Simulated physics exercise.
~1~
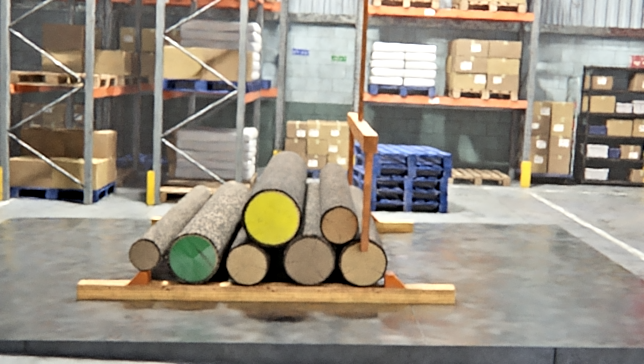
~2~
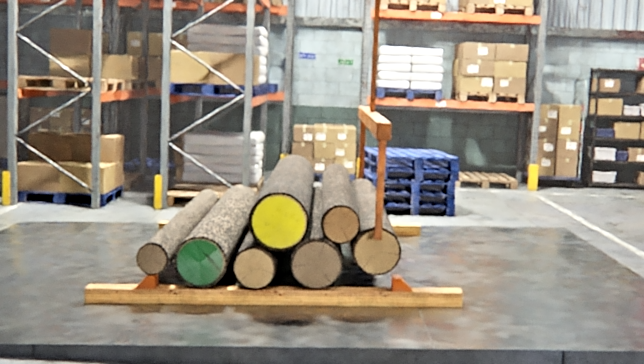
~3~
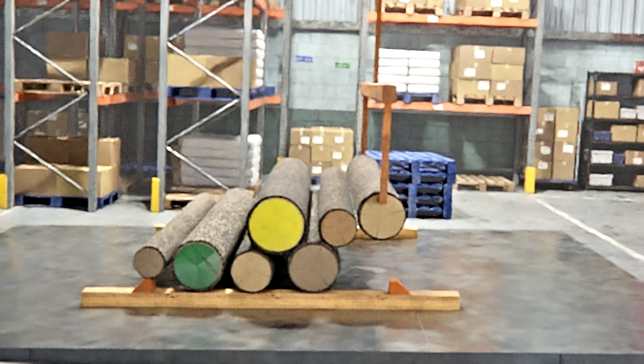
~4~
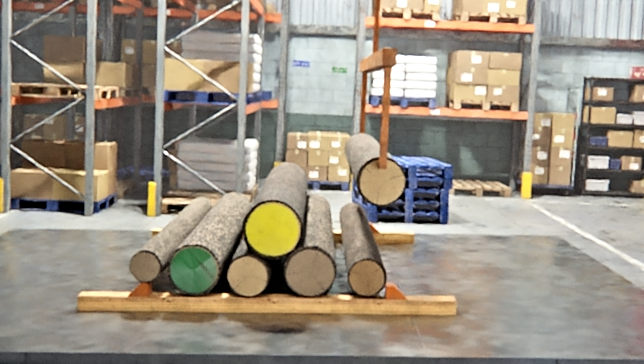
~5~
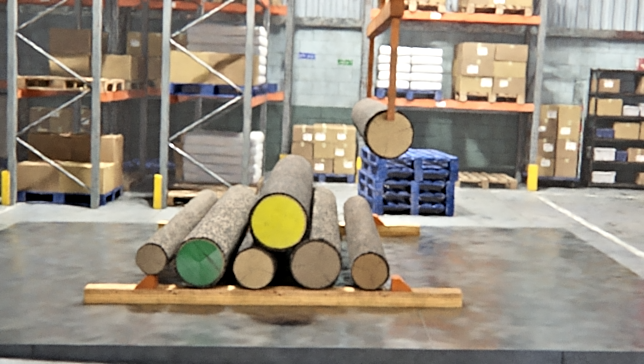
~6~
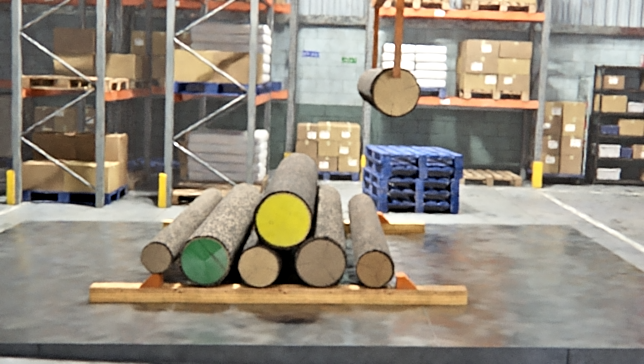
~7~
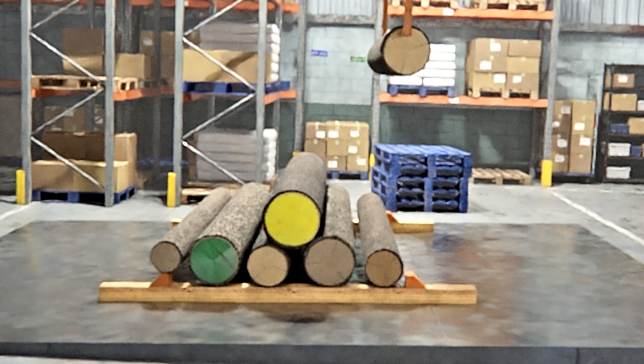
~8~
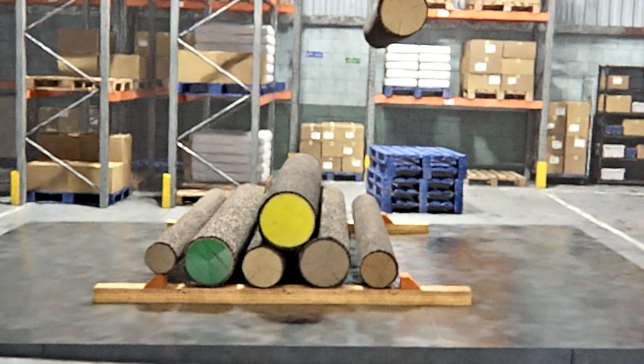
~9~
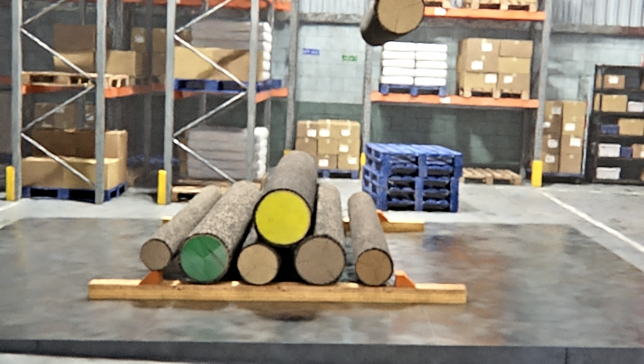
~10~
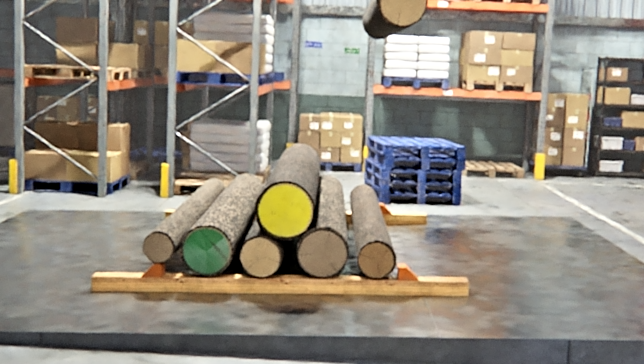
In a warehouse with tall orange racks of boxes and a stack of blue pallets, a slightly swaying camera looks at the cut ends of a log pile. Seven logs rest on timber bearers between chocks, one with a green end at the left and one with a yellow end on top. A hoist lifts the large plain log at the right end. The small log beside it drops into the gap and settles on the bearer. The lifted log rises past the pallets and hangs partly out of view, while the green and yellow logs stay put.
